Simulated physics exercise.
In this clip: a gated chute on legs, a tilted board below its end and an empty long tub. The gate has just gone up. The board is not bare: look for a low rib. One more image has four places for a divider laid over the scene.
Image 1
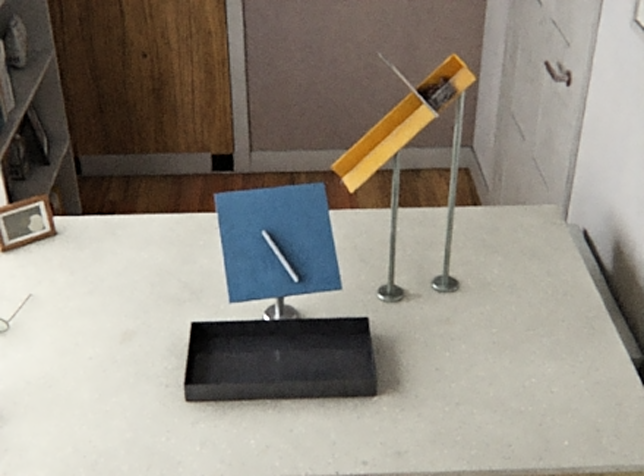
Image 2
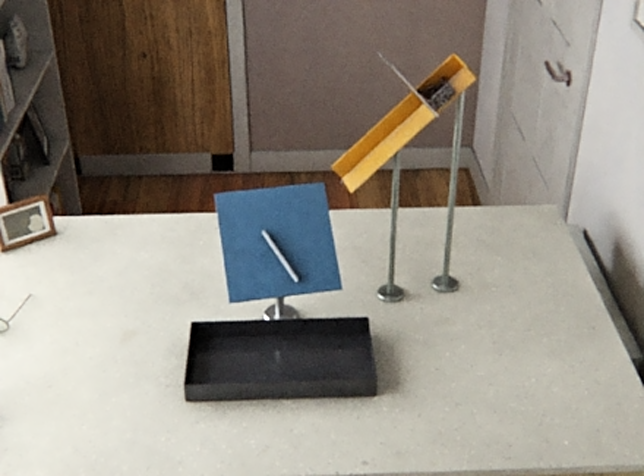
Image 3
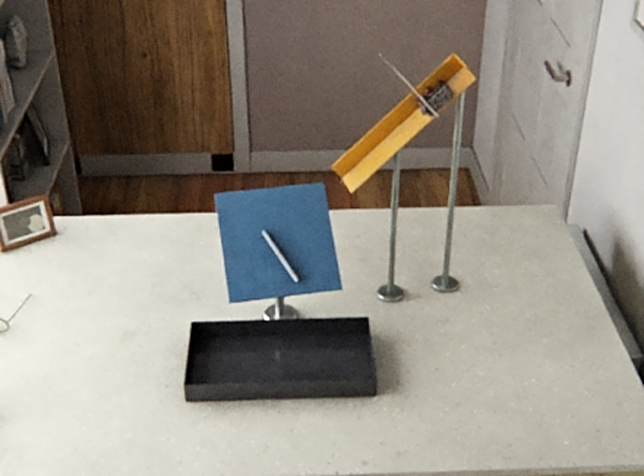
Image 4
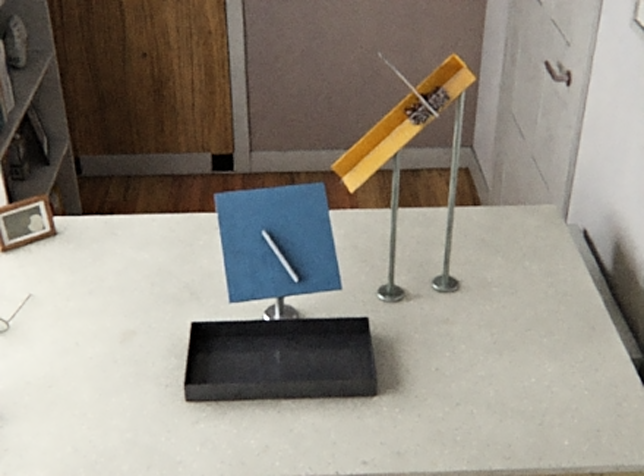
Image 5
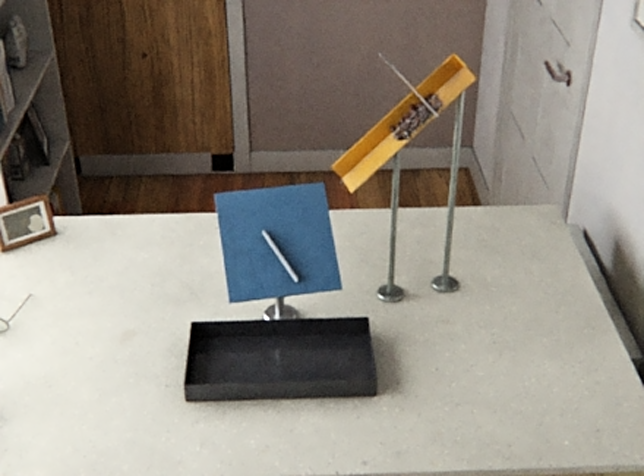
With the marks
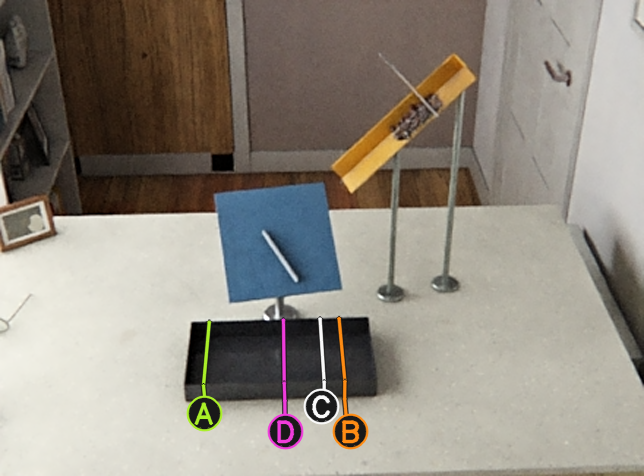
A pale speckled tabletop in a room with a wooden cupboard door, a shelf at left and a white door at right is seen from slightly above by a still camera. A yellow chute on two metal legs slopes down leftward behind a tilted blue board with a pale rib, with an empty black tub in front. Small dark pieces slide a short way down the chute past a raised thin gate, spreading out.
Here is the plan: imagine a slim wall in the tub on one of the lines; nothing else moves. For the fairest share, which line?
C is best.
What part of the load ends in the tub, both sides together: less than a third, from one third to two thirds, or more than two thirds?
About that: More than two thirds.
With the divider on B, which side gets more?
More lands on the left.
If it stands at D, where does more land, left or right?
Right.
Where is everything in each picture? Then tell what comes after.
The first frame shows load behind the gate at (436, 95), flat chocolate drops; lip of the chute at (347, 186), sloping fairly steeply.
The second frame shows middle of the board at (278, 241), tilted fairly steeply; middle of its low edge at (286, 296); of its high edge at (270, 188).
The third frame shows front corners of the tub at (184, 385) and (376, 379), empty; front of the load at (419, 106).
The fourth frame shows middle of the load at (426, 109); its front at (409, 117), about a quarter of the way to the lip; rib from (263, 230) to (298, 280).
The fifth frame shows middle of the load at (417, 119); its front at (395, 137), about a third of the way to the lip.
On the marked copy, line A crosses the front rim at (203, 384); line B crosses the front rim at (344, 380); line C crosses the front rim at (324, 381); line D crosses the front rim at (284, 382).
Choosing A, of what is caught, a stray few on the left of the divider, nearly all on the right.
Choosing B, of what is caught, nearly all on the left of the divider, a small part on the right.
Choosing C, of what is caught, about half on the left of the divider, about half on the right.
Choosing D, of what is caught, a small part on the left of the divider, nearly all on the right.
